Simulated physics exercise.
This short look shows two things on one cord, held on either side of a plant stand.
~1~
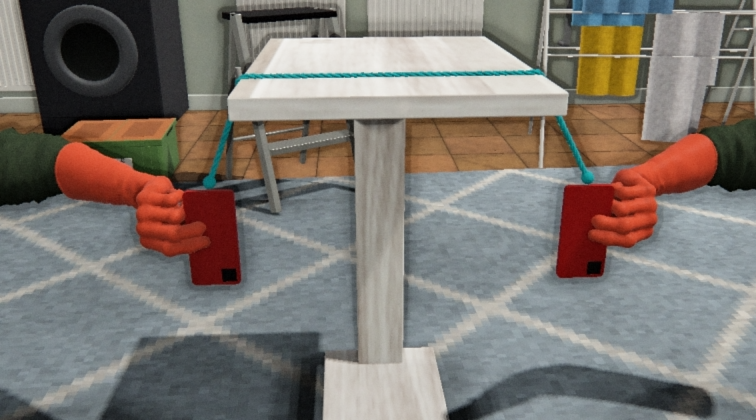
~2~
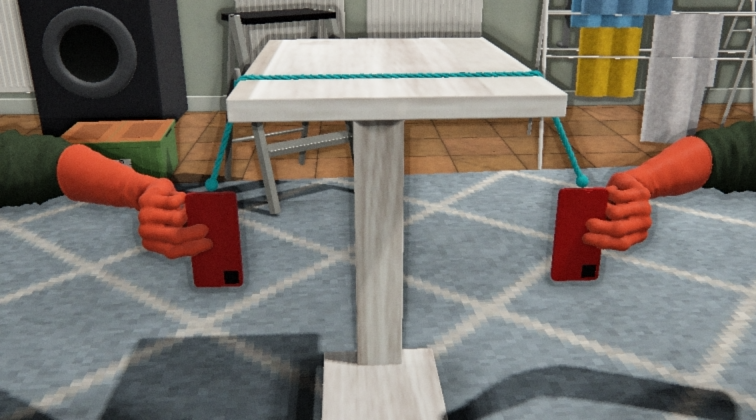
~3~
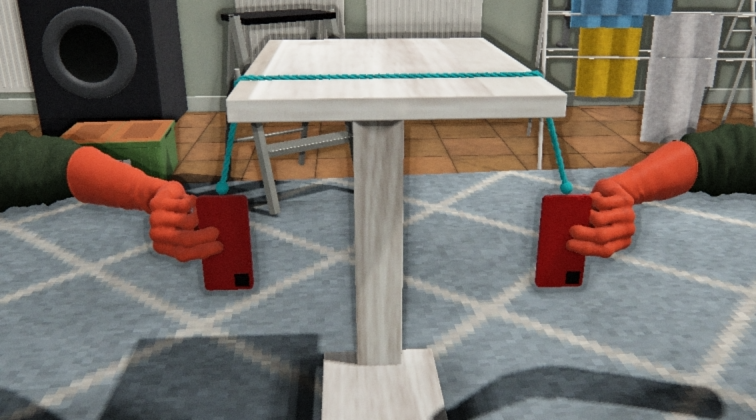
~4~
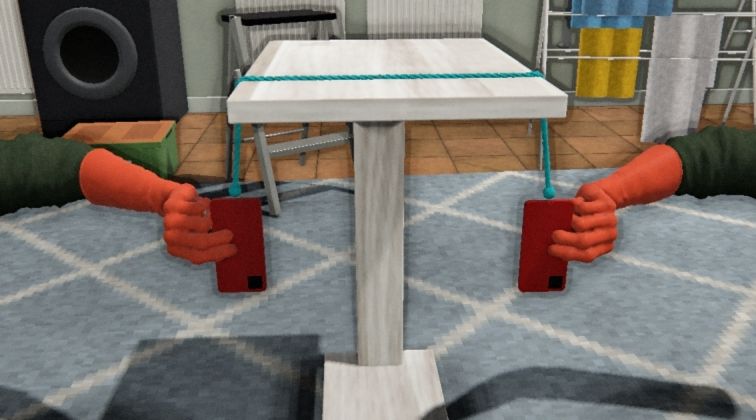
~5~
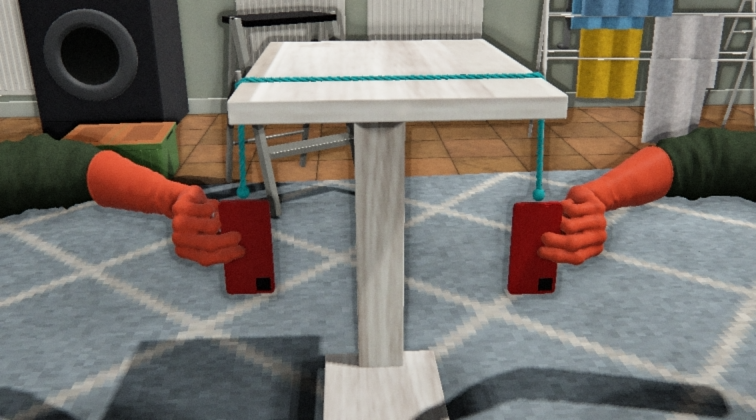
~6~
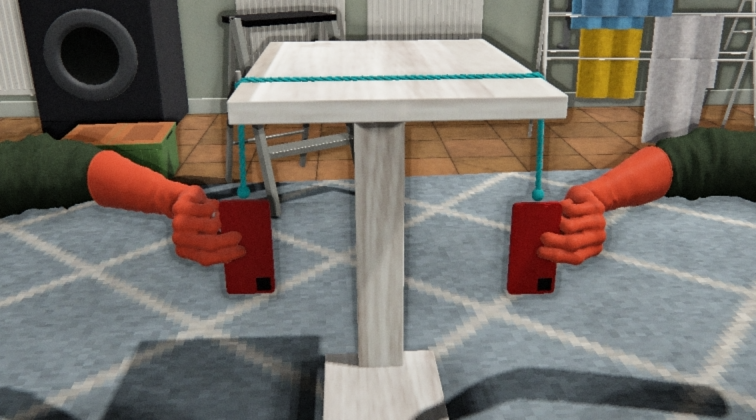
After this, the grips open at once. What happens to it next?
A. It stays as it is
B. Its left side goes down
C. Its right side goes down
(A) It stays as it is.
Then, 0.78 s on from there, left phone still level near (253, 248); right phone still level near (529, 249).
In the end, left phone still level near (251, 248); right phone still level near (531, 249). The cord keeps its balance.
